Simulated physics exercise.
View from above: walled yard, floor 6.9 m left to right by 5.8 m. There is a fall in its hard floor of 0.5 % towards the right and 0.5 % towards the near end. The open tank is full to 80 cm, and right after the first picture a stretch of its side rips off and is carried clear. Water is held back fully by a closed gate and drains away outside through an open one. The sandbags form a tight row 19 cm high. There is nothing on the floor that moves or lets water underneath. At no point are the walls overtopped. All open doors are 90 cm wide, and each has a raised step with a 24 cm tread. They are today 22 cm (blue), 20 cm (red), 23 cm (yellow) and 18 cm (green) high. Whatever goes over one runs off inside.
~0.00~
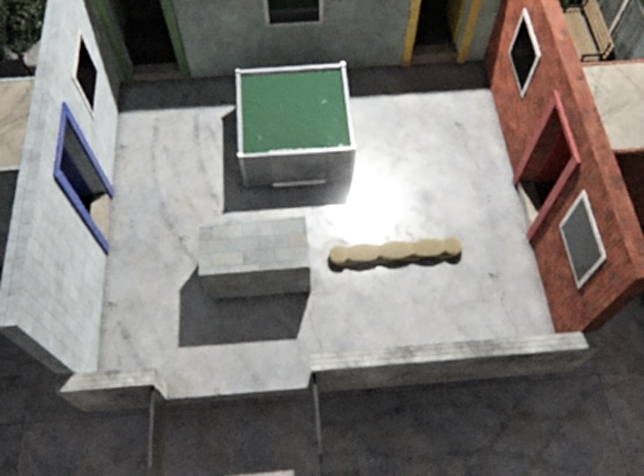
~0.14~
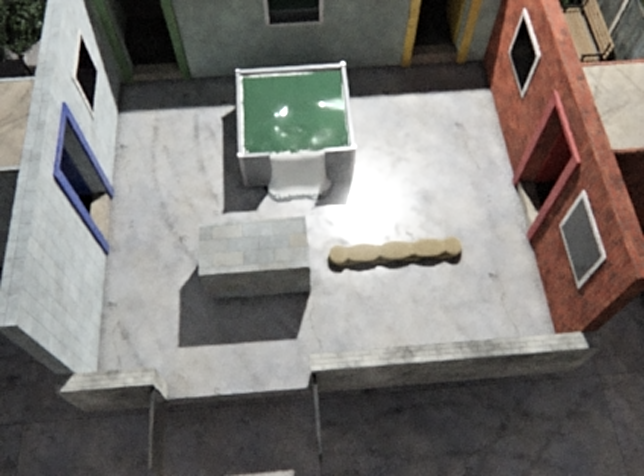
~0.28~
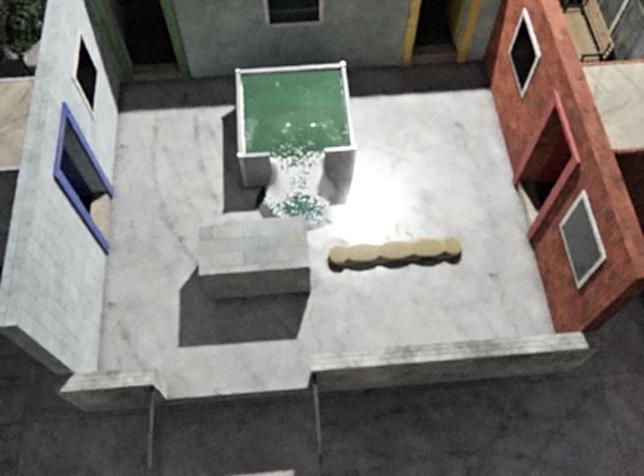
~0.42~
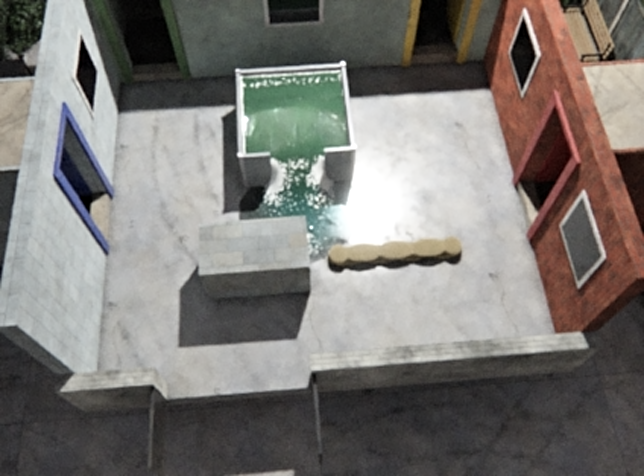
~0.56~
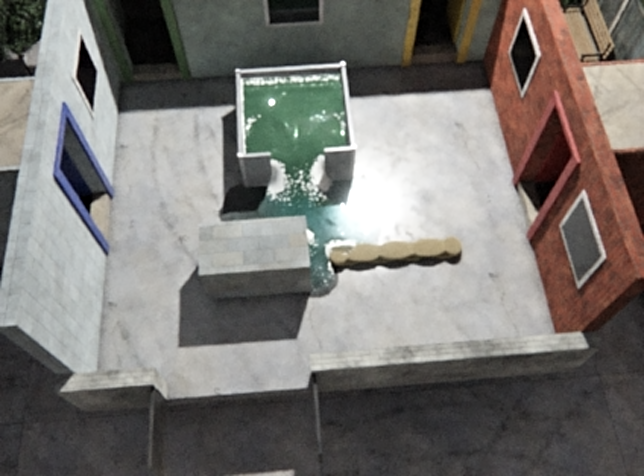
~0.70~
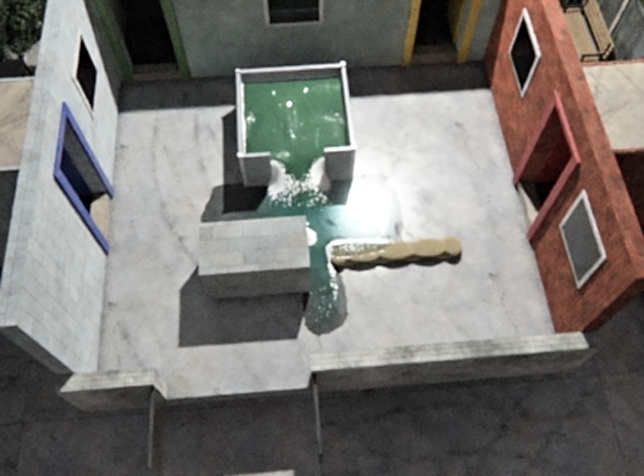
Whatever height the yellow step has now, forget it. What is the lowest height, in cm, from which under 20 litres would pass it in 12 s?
6.5 cm.
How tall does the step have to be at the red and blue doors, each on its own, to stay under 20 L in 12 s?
Some 14.5 cm for red, some 17 cm for blue.
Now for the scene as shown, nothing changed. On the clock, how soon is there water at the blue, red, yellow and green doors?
Reading them off: Blue 1.3 s, then red 1.6 s, then yellow 3.8 s, then green 2.8 s.
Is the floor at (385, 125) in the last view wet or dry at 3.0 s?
At that moment it's not yet touched.
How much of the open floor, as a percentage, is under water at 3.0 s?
Wet share: Near 55 %.
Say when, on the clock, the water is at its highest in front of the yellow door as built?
It peaks around 7.0 s.
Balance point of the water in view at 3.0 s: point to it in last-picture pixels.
(309, 203) or so.
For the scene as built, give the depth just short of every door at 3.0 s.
Centimetres: Blue = 17, red = 18, yellow = 0, green = 6.
After 1.4 s water covers 25 % of the floor, deepest (48 cm) near (296, 241); it has not reached the yellow door.
After 3.0 s water covers 55 % of the floor, deepest (30 cm) near (330, 249); it has not reached the yellow door.
After 12.0 s water covers 95 % of the floor, deepest (13 cm) near (557, 351); 6 cm at the yellow door, 0 litres in over its 23 cm step.
At the yellow door as built, the water arrived by 3.9 s and peaked near 10 cm at 6.8 s.
Run again over the same 12 s with other heights there, 27 litres in over 6 cm, 13 litres over 7 cm. The limit of 20 litres is kept from about 6.5 cm up.
